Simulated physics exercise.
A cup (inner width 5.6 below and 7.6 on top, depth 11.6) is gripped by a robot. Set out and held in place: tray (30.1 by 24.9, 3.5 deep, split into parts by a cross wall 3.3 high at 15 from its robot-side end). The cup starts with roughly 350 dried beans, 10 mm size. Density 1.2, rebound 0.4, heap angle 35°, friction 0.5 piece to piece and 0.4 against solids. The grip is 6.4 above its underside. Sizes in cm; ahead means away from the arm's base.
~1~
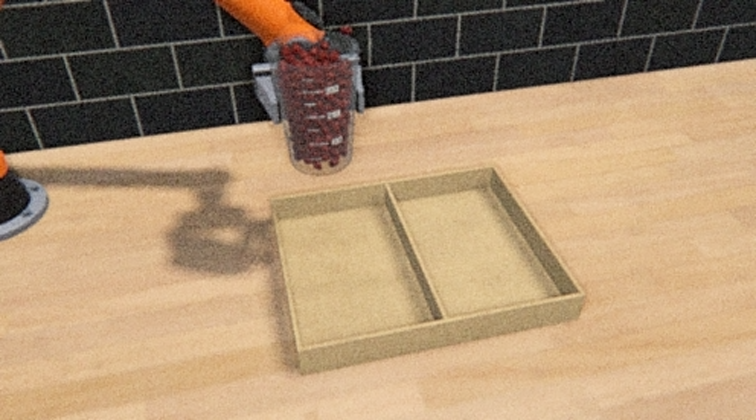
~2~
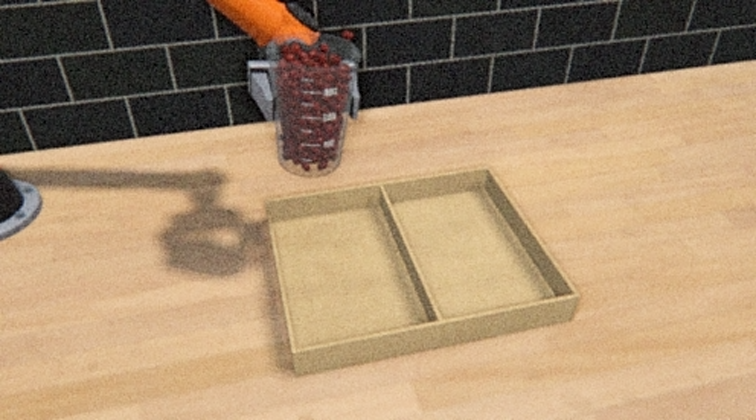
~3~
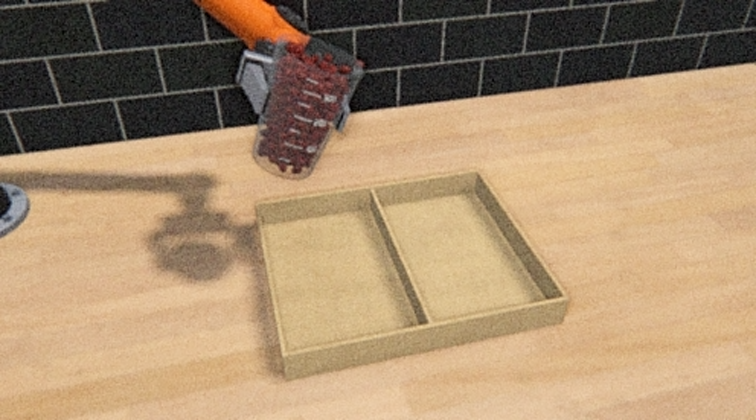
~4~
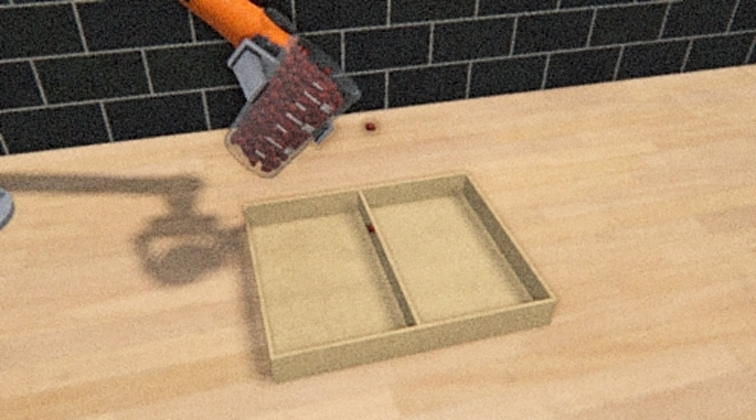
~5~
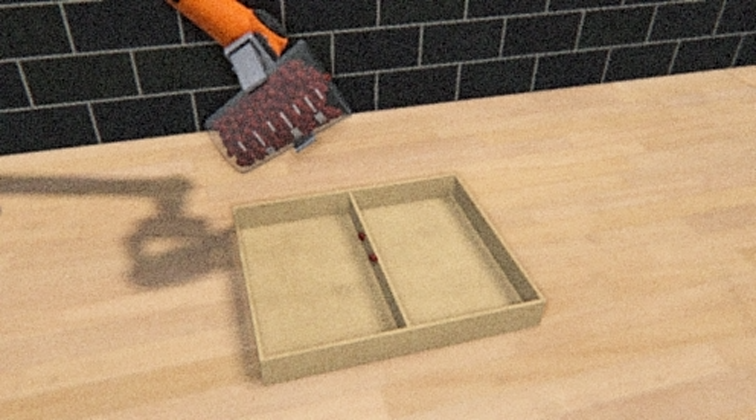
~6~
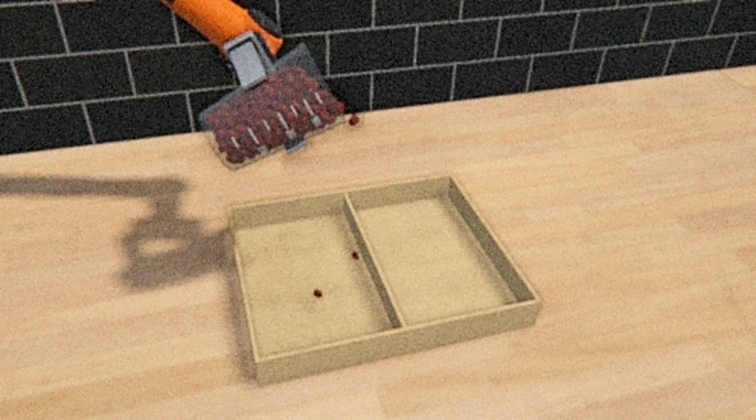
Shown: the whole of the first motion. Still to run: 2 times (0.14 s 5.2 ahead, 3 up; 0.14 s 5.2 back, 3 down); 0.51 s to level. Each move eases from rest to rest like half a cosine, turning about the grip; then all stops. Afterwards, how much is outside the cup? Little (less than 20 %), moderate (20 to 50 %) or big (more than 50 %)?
Outside the cup the share is big, more than 50 %.
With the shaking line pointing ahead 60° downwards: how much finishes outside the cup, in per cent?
About 10 per cent.
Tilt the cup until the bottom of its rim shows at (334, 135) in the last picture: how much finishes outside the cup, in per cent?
Some 95 per cent.
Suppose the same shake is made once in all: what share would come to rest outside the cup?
It would be near 50 per cent.
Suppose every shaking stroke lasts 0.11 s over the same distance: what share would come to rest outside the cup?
Then about 85 per cent.
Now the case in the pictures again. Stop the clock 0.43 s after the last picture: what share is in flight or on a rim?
About 2 per cent.
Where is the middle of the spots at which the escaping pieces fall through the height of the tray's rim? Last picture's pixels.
Near (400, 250).
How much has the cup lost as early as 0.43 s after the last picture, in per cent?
Near 50 per cent so far.
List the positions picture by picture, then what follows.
The first picture shows the cup middle at (318, 108), level; upper third of the load around (316, 75), from x 280 to 350, top at y 30; 350 in the cup.
The second picture shows the cup middle at (312, 110), tilted 6° forward; upper third of the load around (311, 77), from x 280 to 350, top at y 35.
The third picture shows the cup middle at (300, 113), tilted 22° forward; upper third of the load around (304, 81), from x 260 to 360, top at y 50; 349 in the cup, 1 in flight or on a rim.
The fourth picture shows the cup middle at (286, 114), tilted 43° forward; upper third of the load around (299, 86), from x 235 to 370, top at y 50; 348 in the cup, 1 in the robot-side part, 1 in flight or on a rim.
The fifth picture shows the cup middle at (275, 114), tilted 59° forward; upper third of the load around (291, 90), from x 215 to 375, top at y 65; 348 in the cup, 2 in the robot-side part.
The sixth picture shows the cup middle at (269, 114), tilted 65° forward; upper third of the load around (285, 95), from x 210 to 355, top at y 70; 346 in the cup, 2 in the robot-side part, 2 in flight or on a rim.
Then, 0.43 s on, tilted 65° forward, highest piece 28 above the table; 182 in the cup, 138 in the far-side part, 24 in the robot-side part, 6 in flight or on a rim.
Then, 0.86 s on, tilted 24° forward, highest piece 27 above the table; 174 in the far-side part, 131 in the cup, 44 in the robot-side part, 1 on the table or floor.
Then, 1.27 s on, level, highest piece 24 above the table; 174 in the far-side part, 131 in the cup, 44 in the robot-side part, 1 on the table or floor.
Then, 2.32 s on, level, highest piece 24 above the table; 174 in the far-side part, 131 in the cup, 44 in the robot-side part, 1 on the table or floor.
In the end, 174 in the far-side part, 131 in the cup, 44 in the robot-side part, 1 on the table or floor. That is 63 % outside the cup.
